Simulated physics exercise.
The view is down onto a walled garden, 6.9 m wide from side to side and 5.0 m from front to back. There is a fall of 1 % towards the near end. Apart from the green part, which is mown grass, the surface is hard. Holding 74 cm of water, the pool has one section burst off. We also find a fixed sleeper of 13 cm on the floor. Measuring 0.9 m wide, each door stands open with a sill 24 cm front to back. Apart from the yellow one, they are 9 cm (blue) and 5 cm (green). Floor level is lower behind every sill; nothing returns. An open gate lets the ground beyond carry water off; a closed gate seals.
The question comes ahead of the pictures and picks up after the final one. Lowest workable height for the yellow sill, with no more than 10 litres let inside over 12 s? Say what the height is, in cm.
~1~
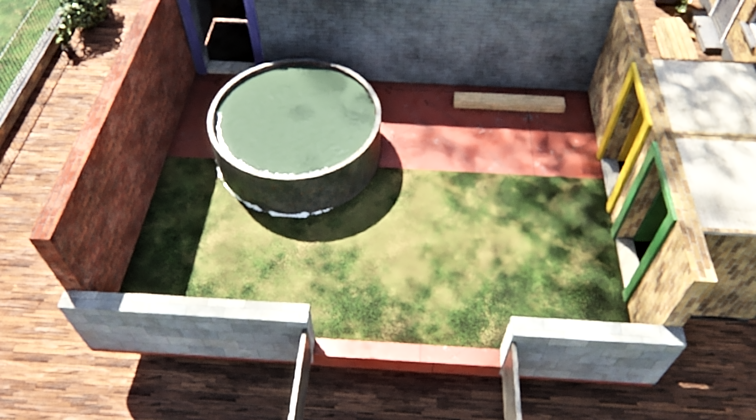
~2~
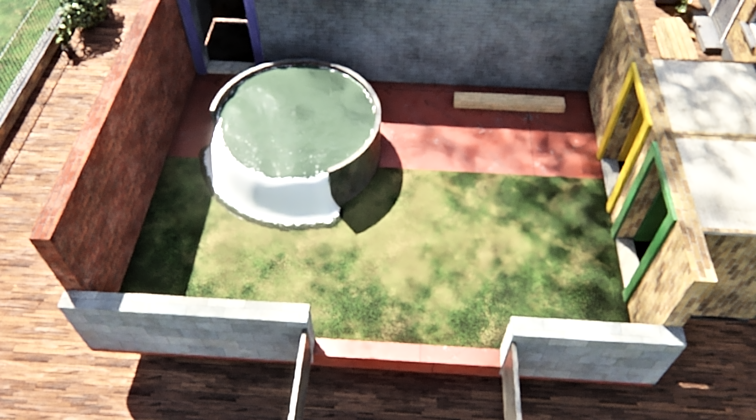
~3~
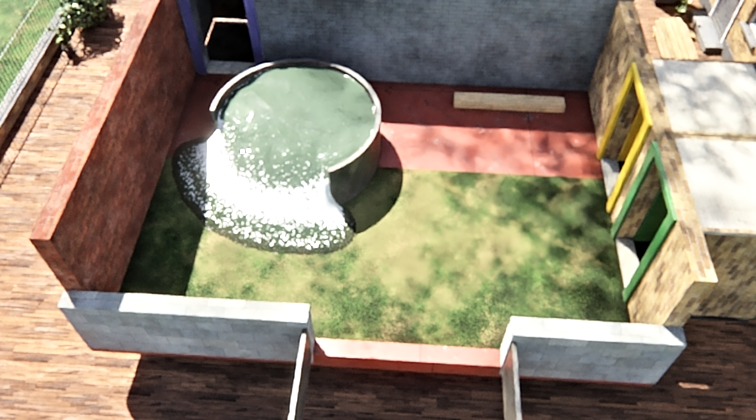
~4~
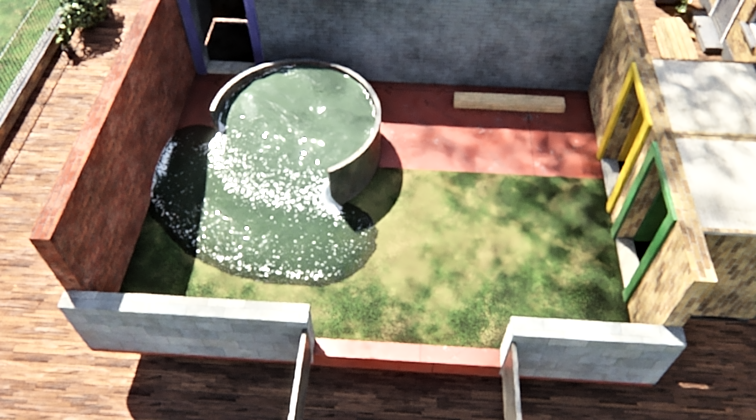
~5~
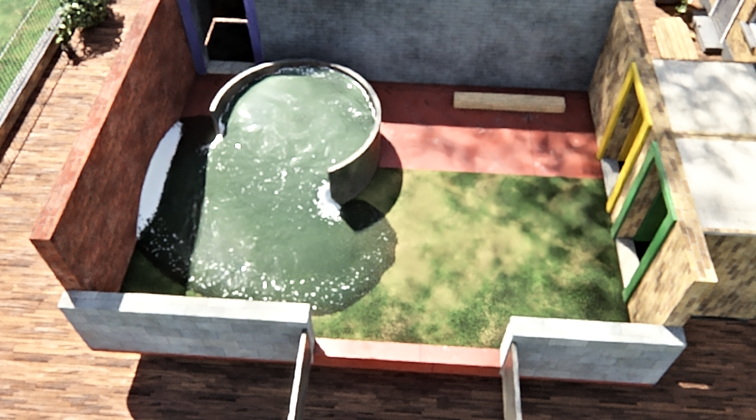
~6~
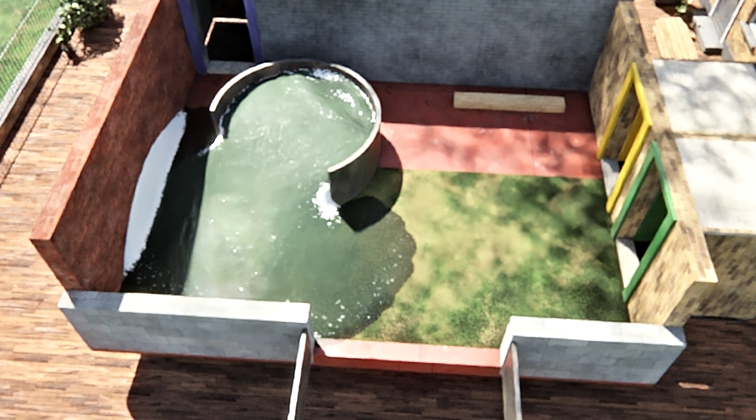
I would say 7.5 cm.
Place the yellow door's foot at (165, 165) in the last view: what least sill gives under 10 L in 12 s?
Around 32 cm would do it.
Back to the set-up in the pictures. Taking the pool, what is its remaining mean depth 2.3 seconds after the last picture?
About 15 centimetres.
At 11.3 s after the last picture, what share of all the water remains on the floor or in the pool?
Around 68 per cent of the water.
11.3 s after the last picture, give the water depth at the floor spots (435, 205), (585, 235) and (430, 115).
Respectively 8 cm, 7 cm and 6 cm.
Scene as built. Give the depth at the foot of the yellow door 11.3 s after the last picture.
Some 6.0 centimetres.
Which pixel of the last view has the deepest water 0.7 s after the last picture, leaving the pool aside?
Check close to (109, 324).
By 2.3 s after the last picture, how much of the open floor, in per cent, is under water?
Some 45 in a hundred.
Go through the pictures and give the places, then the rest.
The pool at (295, 118) is whole and still, 74 cm deep; the yellow door at (624, 137) is dry, in the first picture.
The front is at (332, 222), 0.3 m from the gap at (247, 189); 0.6 m2 of floor is wet, 74 cm left at the back, in the second picture.
The gap is at (247, 192), the front 0.7 m out at (325, 249); the back of the pool holds 74 cm, in the third picture.
The front is at (334, 279), 1.2 m from the gap at (248, 194); 4.5 m2 of floor is wet, 73 cm left at the back, in the fourth picture.
Water pours out at (248, 195) and has run 1.7 m, to a hidden place; about 8 cm deep outside, 68 cm at the back, in the fifth picture.
The front is at a hidden place, 2.2 m from the gap at (248, 195); 8.8 m2 of floor is wet, 63 cm left at the back; 3.3 m in a straight line remain to the yellow door at (624, 137), in the sixth picture.
Then, 0.7 s after the last picture water covers 40 % of the floor, deepest (58 cm) near (109, 324); it has not reached the yellow door.
Then, 2.3 s after the last picture water covers 45 % of the floor, deepest (34 cm) near (109, 324); it has not reached the yellow door.
Then, 11.3 s after the last picture water covers 95 % of the floor, deepest (12 cm) near (578, 353); 6 cm at the yellow door, 11 litres in over its 7 cm sill.
At the yellow door as built, the water peaked near 11 cm, 8.5 s after the last picture.
With a sill of 6 cm, 20 litres would have come in within the 12 s; with 8.5 cm, 4 litres. So under 10 litres takes about 7.5 cm.
